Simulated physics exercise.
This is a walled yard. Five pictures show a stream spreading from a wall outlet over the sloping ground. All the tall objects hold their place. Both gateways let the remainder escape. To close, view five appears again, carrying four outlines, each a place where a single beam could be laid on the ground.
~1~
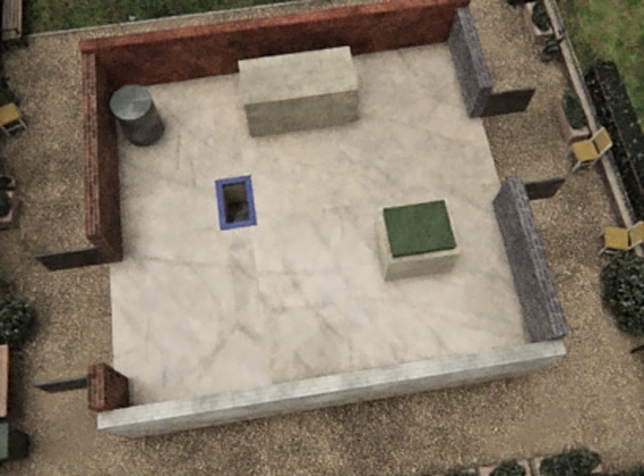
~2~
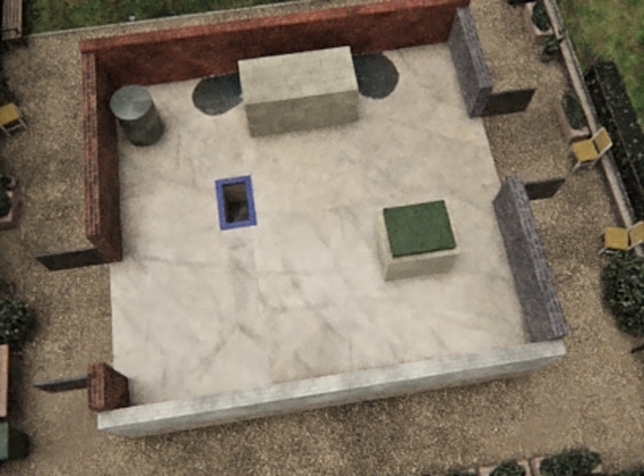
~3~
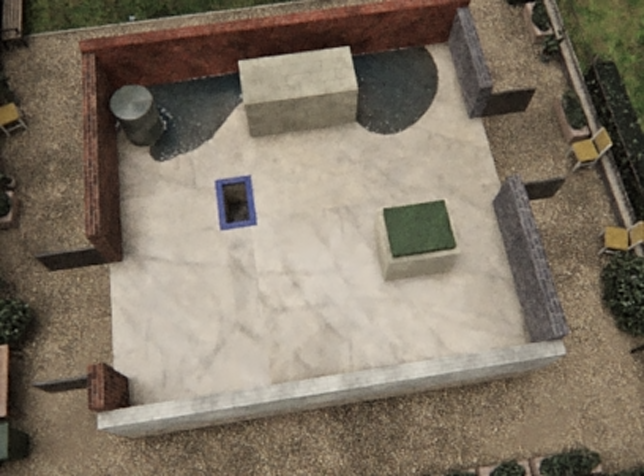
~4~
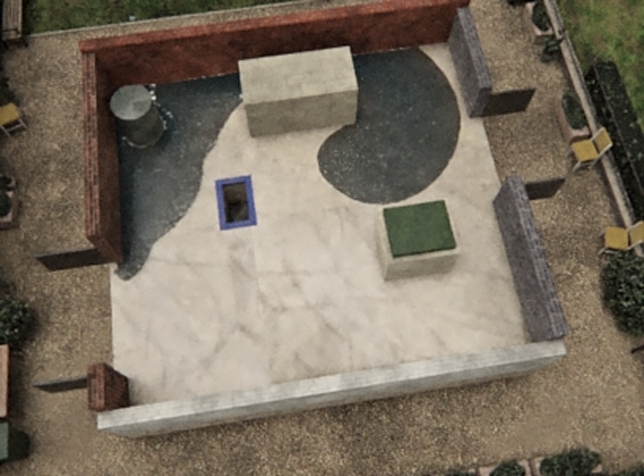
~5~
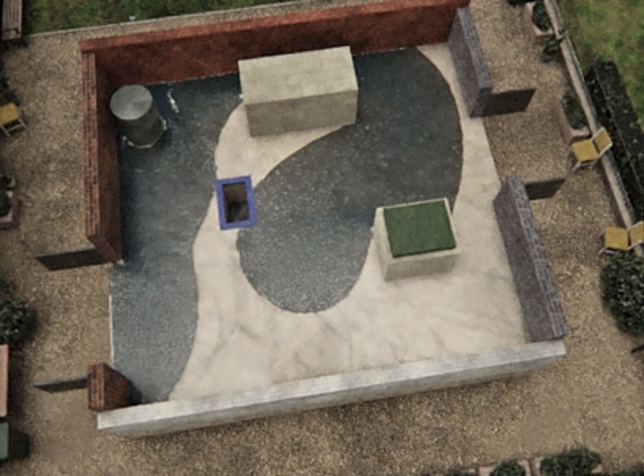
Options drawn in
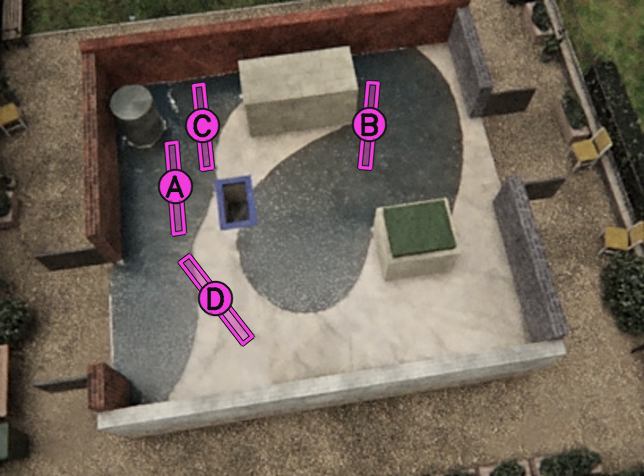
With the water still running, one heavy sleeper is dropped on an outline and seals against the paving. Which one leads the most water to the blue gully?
C.
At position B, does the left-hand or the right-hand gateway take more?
The left one.
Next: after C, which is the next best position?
A.
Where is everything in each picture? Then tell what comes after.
In the first picture, outfall partly hidden; blue gully at (236, 202); open gate at (125, 317); open gate at (480, 159); 2 % of the ground is wet; blue gully still dry.
In the second picture, 7 % of the ground under water, visible out to (201, 99); blue gully still dry.
In the third picture, 16 % of the ground under water, visible out to (165, 145); blue gully still dry.
In the fourth picture, 32 % of the ground under water, visible out to (134, 267); blue gully still dry.
In the fifth picture, 56 % of the ground under water, visible out to (118, 374); blue gully still dry.
In magenta, A from (179, 233) to (171, 142); B from (365, 167) to (373, 82); C from (207, 168) to (198, 85); D from (184, 259) to (247, 340).
Choosing A, about 10 % of the stream goes into the blue gully, about 90 % out by the gates.
Choosing B, about 4 % of the stream goes into the blue gully, about 95 % out by the gates.
Choosing C, about 36 % of the stream goes into the blue gully, about 63 % out by the gates.
Choosing D, about 5 % of the stream goes into the blue gully, about 94 % out by the gates.
